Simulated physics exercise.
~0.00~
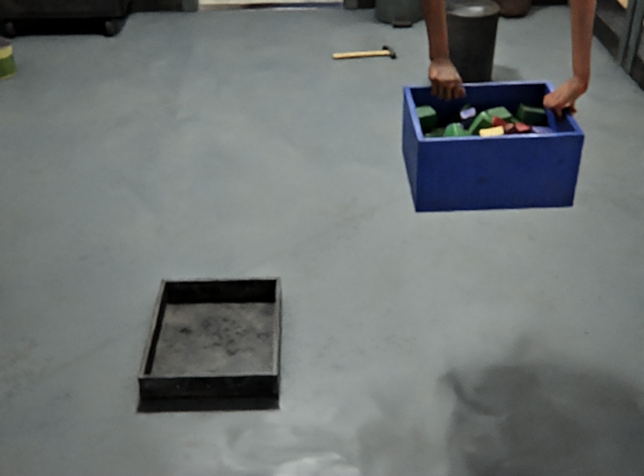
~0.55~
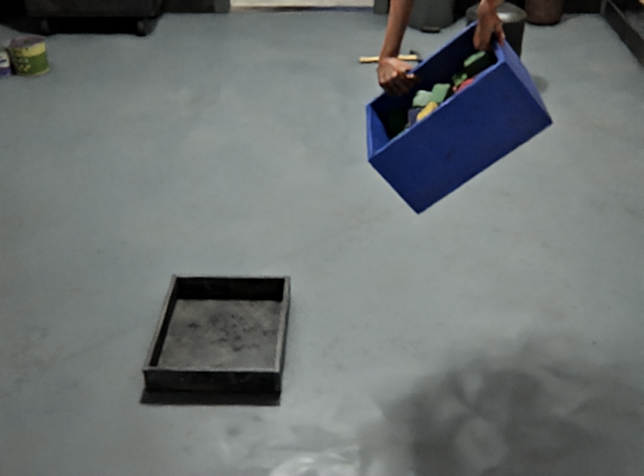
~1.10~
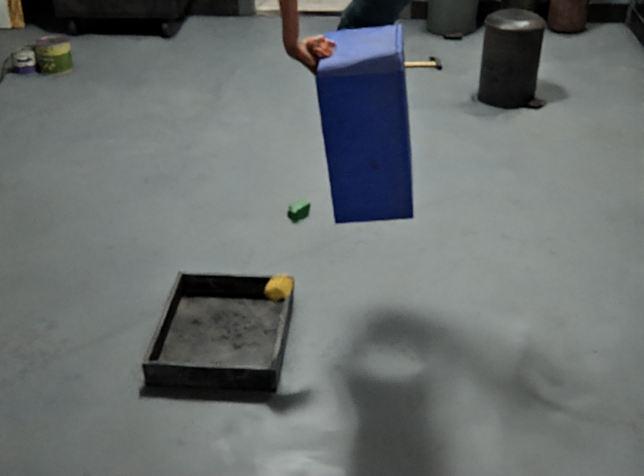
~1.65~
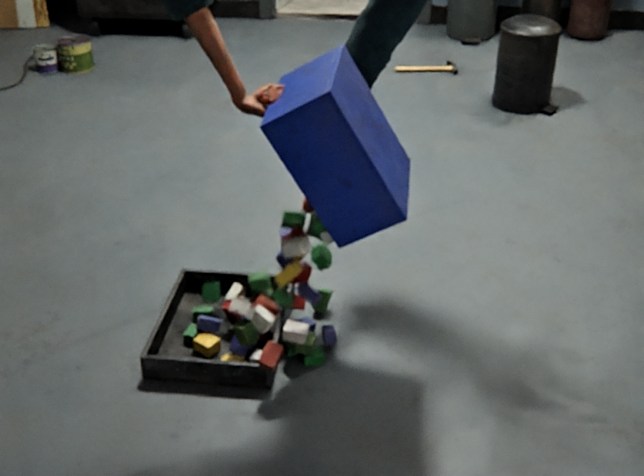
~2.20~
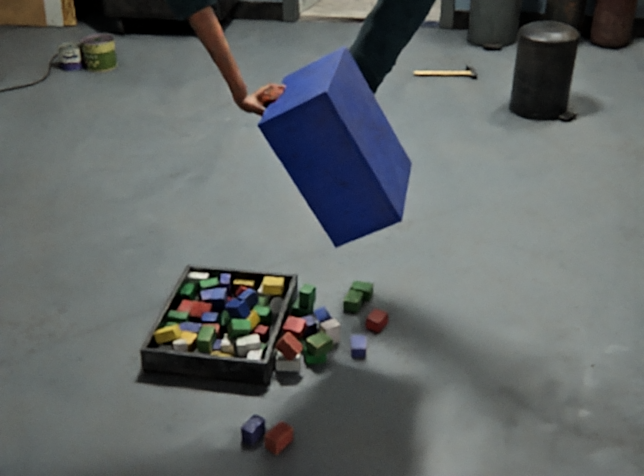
On a grey floor, a person's hands lift and tip a blue tote of colourful toy bricks toward a low black box, pouring them out in a tumbling stream; most fill the box while others scatter to its right and in front, and the tote stays held tilted above.
